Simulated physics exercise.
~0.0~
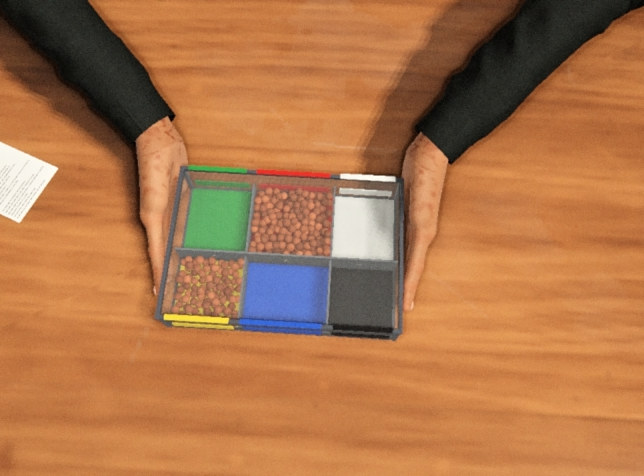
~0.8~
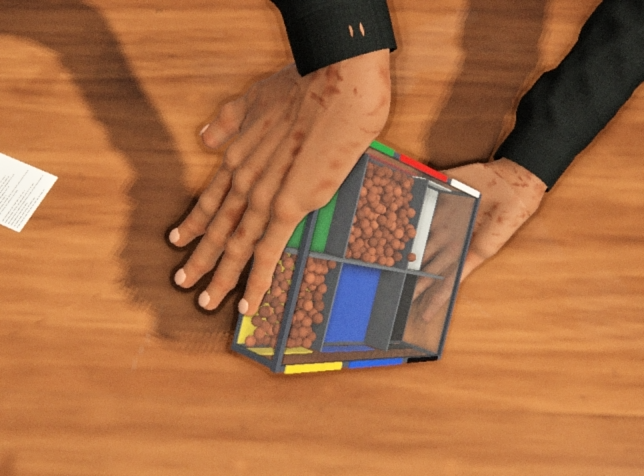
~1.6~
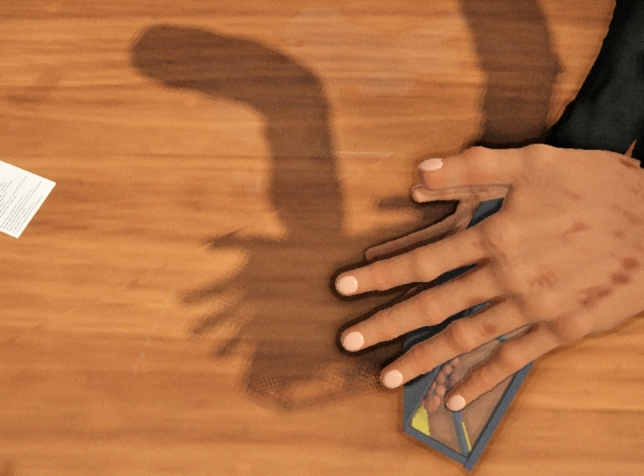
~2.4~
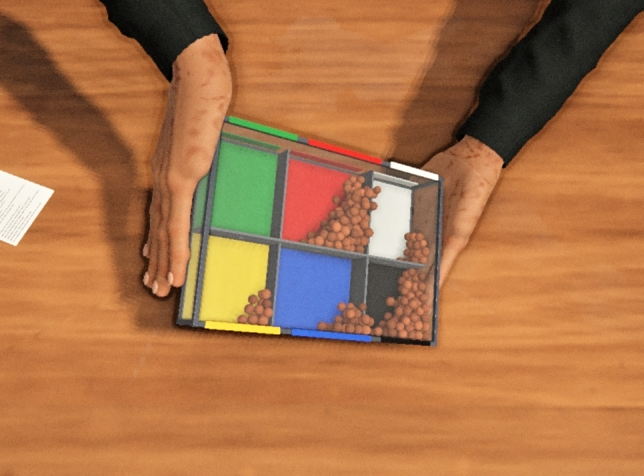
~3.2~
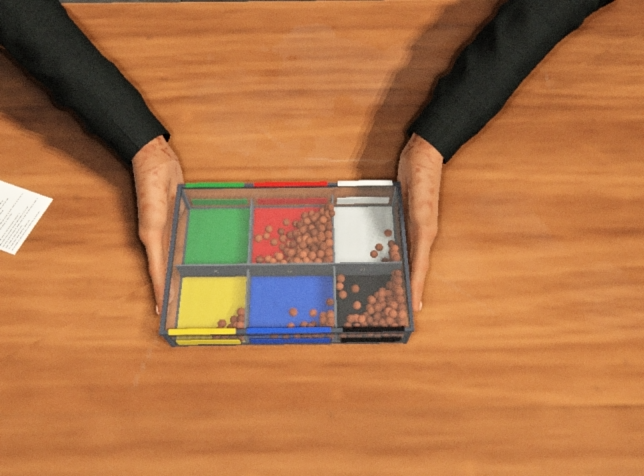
At the start, two hands in dark sleeves hold a clear-lidded box flat on a wooden table, its red and yellow compartments filled with small reddish-brown pellets. The hands tip the box up toward the right, one reaching across it. It turns steeply onto its side, mostly hidden behind a spread hand. The box then swings back toward the left, showing pellets scattered into other compartments. Finally it lies flat between both hands, with most pellets in red and black, fewer in blue, yellow and white, and none in green.
